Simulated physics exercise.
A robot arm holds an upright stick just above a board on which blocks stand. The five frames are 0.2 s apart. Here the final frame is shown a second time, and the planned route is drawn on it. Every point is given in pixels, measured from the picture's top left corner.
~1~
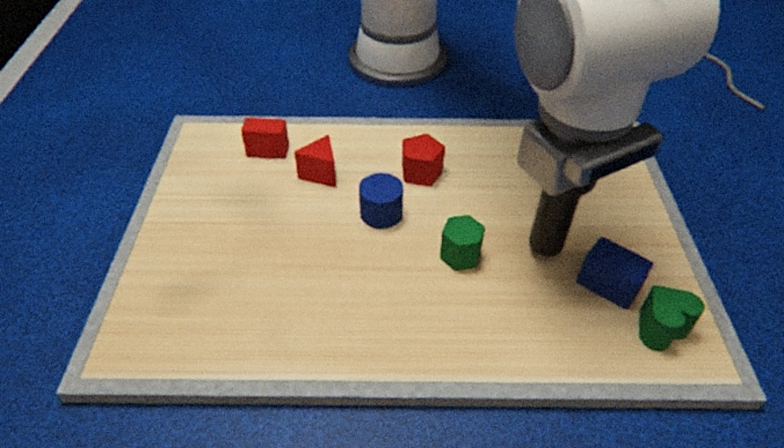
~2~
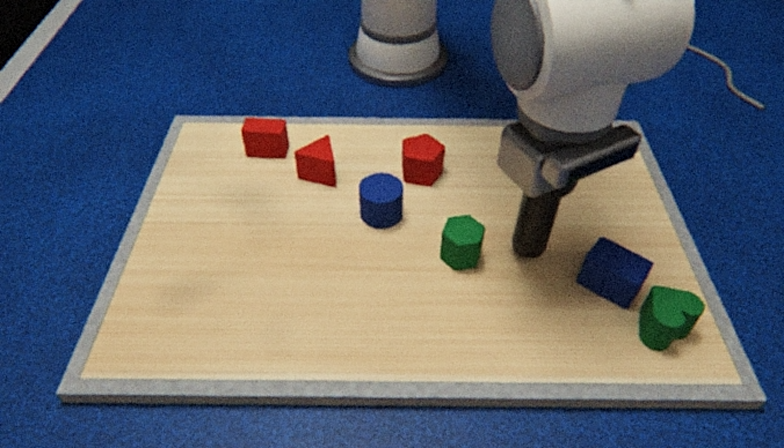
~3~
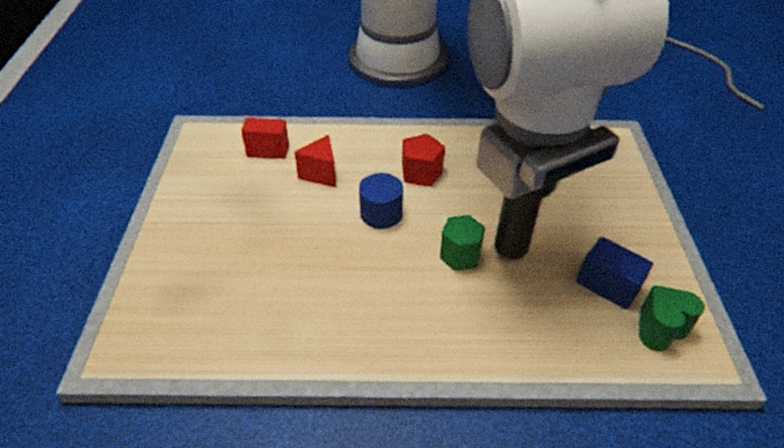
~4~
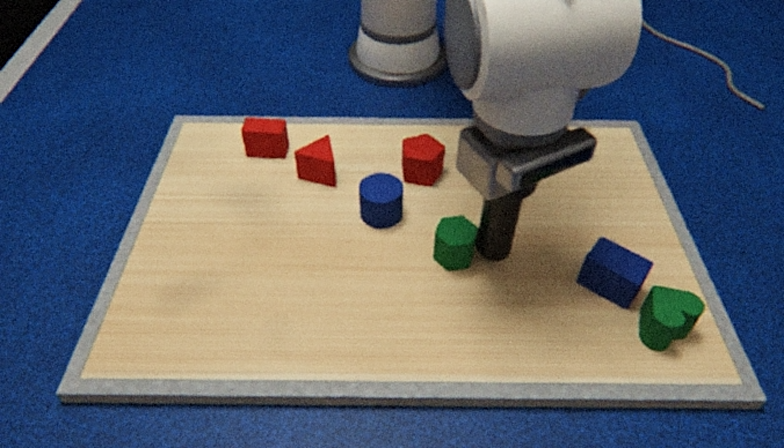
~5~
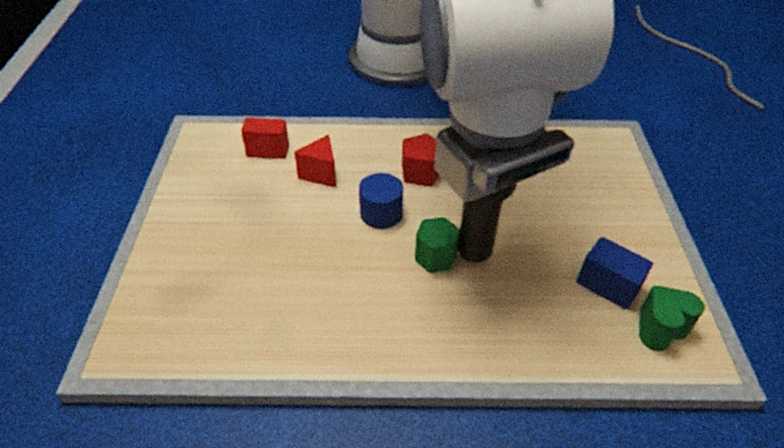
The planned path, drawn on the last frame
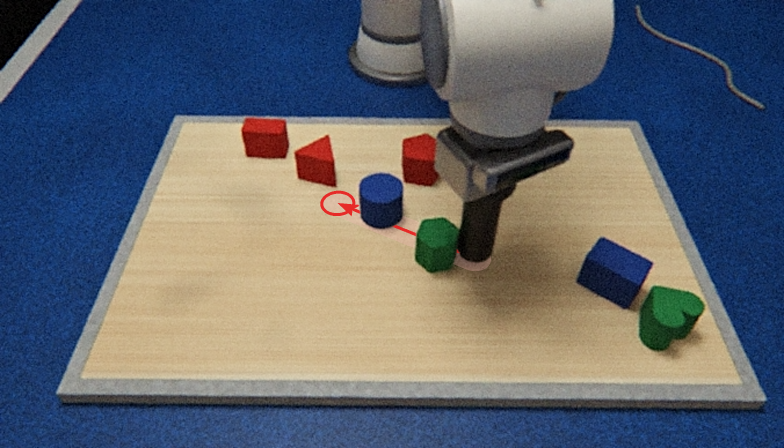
A robot arm holding a dark upright stick moves left across a wooden board scattered with red, blue and green blocks, closing the gap to a green hexagonal block. The stick then meets the block's right side and pushes it a short way left, while the other blocks stay put.
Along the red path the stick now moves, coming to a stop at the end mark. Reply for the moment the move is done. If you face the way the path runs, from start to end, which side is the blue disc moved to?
That's a shift to the right.
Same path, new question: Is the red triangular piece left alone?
No, I don't think so.
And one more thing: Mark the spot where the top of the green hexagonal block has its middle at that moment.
Around pixel (396, 231).
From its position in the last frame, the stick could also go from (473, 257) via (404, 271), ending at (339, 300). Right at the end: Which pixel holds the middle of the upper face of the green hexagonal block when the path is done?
Answer: (332, 241).
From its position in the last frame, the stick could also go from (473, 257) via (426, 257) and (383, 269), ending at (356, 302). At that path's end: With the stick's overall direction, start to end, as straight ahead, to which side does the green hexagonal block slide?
It shifts to the right.
The line goes from (473, 257) to (338, 203).
The first path, step by step. One third of the way, stick (424, 231); green hexagonal block (399, 230), turned 70° anticlockwise.
Two thirds of the way, stick (379, 213); blue disc (356, 172); green hexagonal block (396, 231), turned 80° anticlockwise.
At the end, stick (337, 196); red triangular piece (306, 135), turned 35° anticlockwise; blue disc (333, 152); red pentagon unmoved; green hexagonal block (396, 231), turned 80° anticlockwise.
